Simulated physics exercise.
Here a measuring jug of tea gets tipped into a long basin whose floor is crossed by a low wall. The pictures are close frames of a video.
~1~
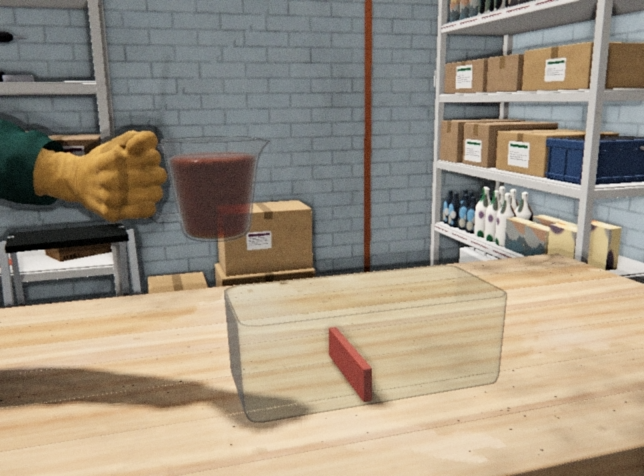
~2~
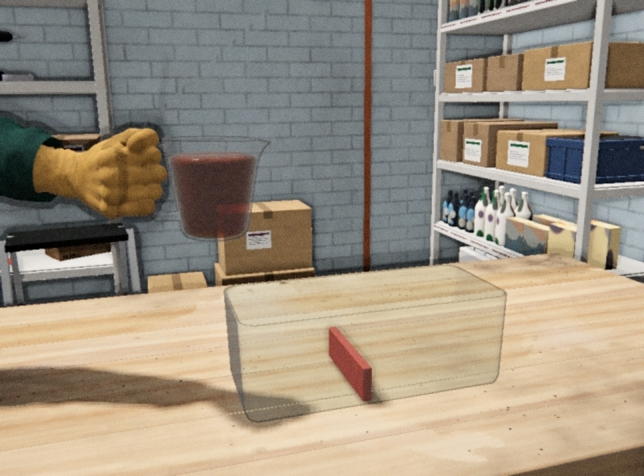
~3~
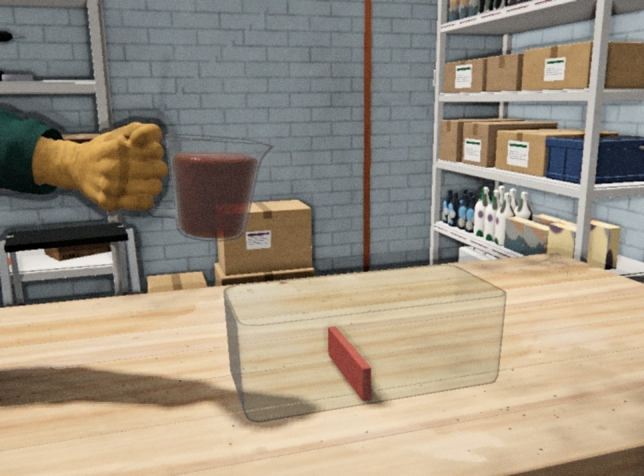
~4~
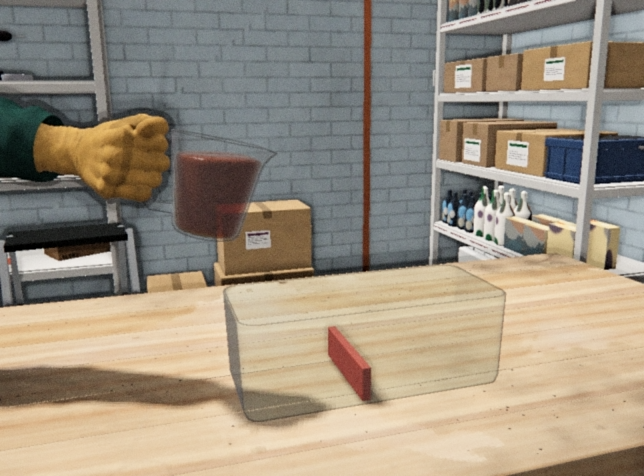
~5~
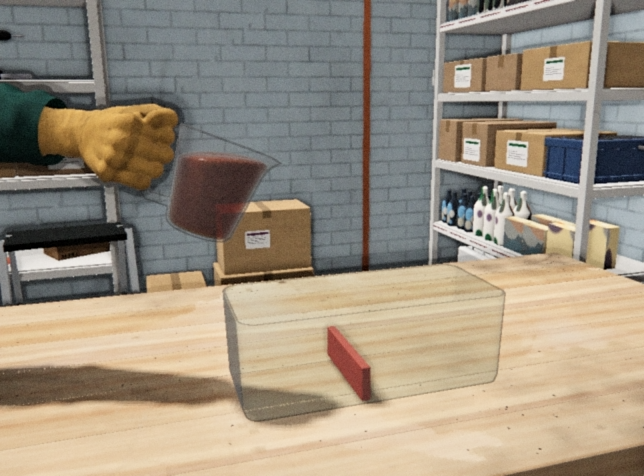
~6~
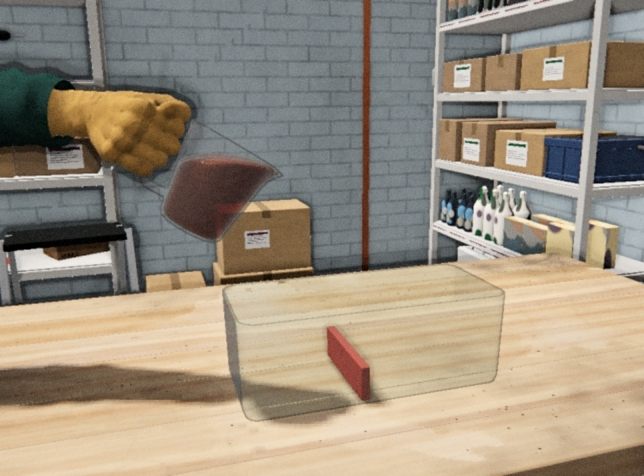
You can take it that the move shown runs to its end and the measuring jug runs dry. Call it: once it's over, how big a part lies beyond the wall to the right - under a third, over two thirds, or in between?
Under a third.
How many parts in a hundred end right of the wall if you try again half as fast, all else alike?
Close to 10 out of every hundred.
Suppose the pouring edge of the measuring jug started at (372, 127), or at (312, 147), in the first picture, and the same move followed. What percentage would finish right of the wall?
You'd get 90 percent from the first and 90 percent from the second.
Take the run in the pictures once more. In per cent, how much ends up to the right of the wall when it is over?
That share comes out near 10 percent.
A moment on, the measuring jug is tipped on its side and 53 per cent is still to pour, 14 is left of the wall and 0 right of it.
Next, the measuring jug is tipped on its side and 17 per cent is still to pour, 61 is left of the wall and 3 right of it.
Then the measuring jug is tipped on its side and 4 per cent is still to pour, 80 is left of the wall and 7 right of it.
Later the measuring jug is tipped on its side and 1 per cent is still to pour, 86 is left of the wall and 7 right of it.
At rest 88 per cent lies left of the wall, 8 right of it and 5 outside.
